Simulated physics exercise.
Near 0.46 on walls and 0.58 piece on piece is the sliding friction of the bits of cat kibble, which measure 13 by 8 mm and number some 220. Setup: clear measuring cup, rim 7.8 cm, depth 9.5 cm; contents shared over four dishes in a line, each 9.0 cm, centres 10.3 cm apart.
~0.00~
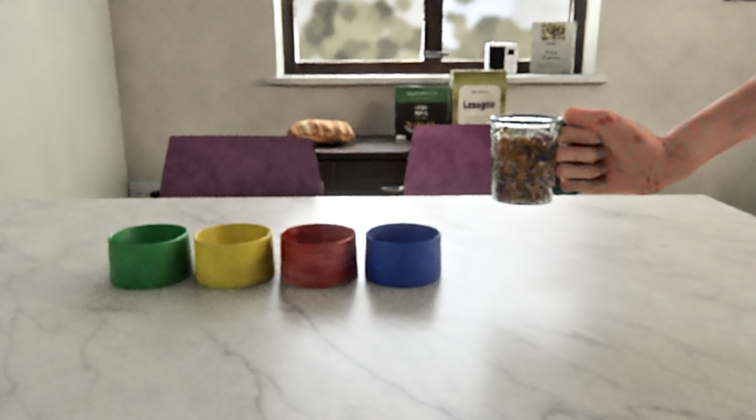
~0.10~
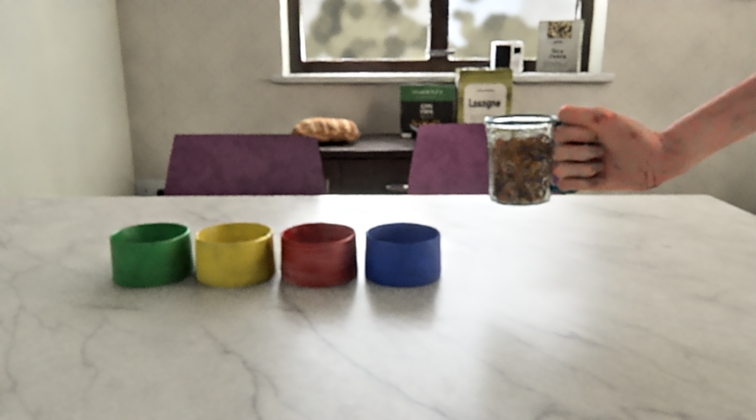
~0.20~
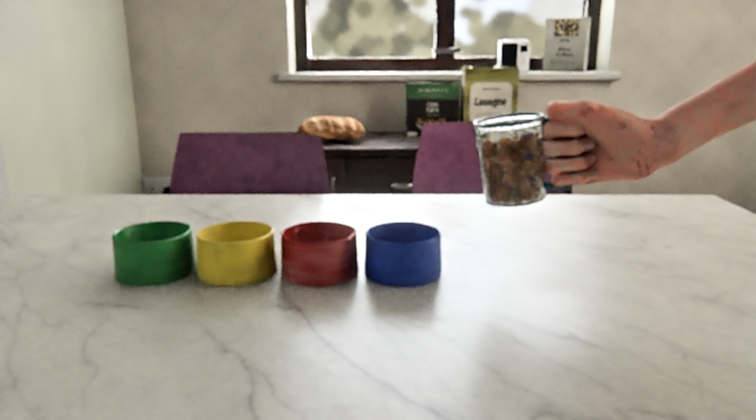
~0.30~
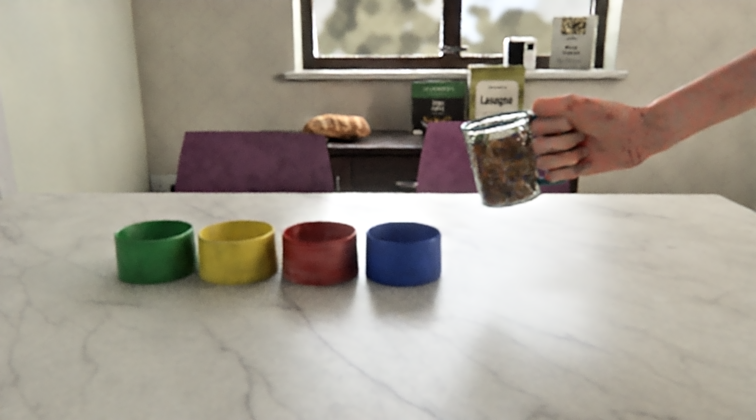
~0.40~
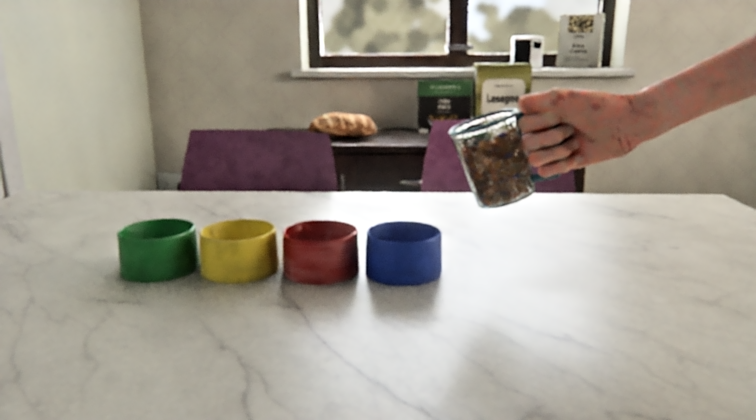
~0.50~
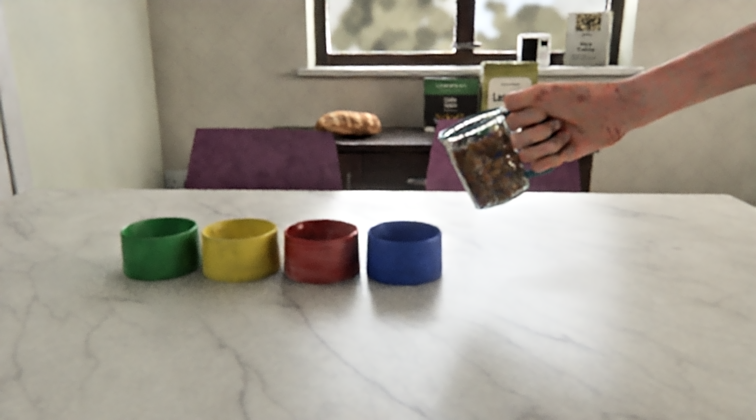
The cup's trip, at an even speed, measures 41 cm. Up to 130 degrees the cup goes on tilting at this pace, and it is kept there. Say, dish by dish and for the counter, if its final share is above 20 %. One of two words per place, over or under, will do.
Red dish - over, blue dish - under, green dish - under, yellow dish - under, counter - over.
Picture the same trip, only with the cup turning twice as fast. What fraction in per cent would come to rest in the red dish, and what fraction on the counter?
Shares - red: 10, counter: 20.
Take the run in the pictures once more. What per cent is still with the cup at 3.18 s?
Roughly 0 per cent, give or take.
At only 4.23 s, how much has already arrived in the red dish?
About 60 percent up to now.
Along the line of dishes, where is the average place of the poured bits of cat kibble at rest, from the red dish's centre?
About 3 cm to its left.
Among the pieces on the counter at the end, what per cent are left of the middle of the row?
I'd say near 60 percent.
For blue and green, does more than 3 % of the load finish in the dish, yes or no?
For the blue dish, no, it doesn't; for the green dish, no, it doesn't.
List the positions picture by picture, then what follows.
Cup at (524, 159), tilt 0 degrees, lip at (493, 119), moved 0.0 cm; middle of the pieces at (520, 166); blue dish at (403, 233); red dish at (318, 233); yellow dish at (234, 234); green dish at (149, 235), in the first picture.
Cup at (520, 159), tilt 2 degrees, lip at (487, 121), moved 0.4 cm; middle of the pieces at (517, 166), in the second picture.
Cup at (512, 160), tilt 8 degrees, lip at (475, 124), moved 1.5 cm; middle of the pieces at (509, 166), in the third picture.
Cup at (503, 160), tilt 14 degrees, lip at (463, 128), moved 2.5 cm; middle of the pieces at (502, 166), in the fourth picture.
Cup at (495, 160), tilt 19 degrees, lip at (451, 132), moved 3.6 cm; middle of the pieces at (494, 166), in the fifth picture.
Cup at (487, 160), tilt 25 degrees, lip at (440, 137), moved 4.6 cm; middle of the pieces at (487, 166); blue dish at (405, 231); red dish at (321, 230); yellow dish at (240, 229); green dish at (160, 228). Its pace works out near 55 degrees a second; the hand travels 10 cm a second, in the sixth picture.
After 2.11 s, tilt 115 degrees; cup holds 70 %, red 30 %.
After 3.18 s, tilt 130 degrees; cup holds 0 %, red 60 %, yellow 10 %.
After 4.23 s, tilt 130 degrees; cup holds 0 %, red 60 %, yellow 10 %.
At rest (4.5 s), red 60 %, blue 0 %, green 0 %, yellow 10 %, counter 30 %.
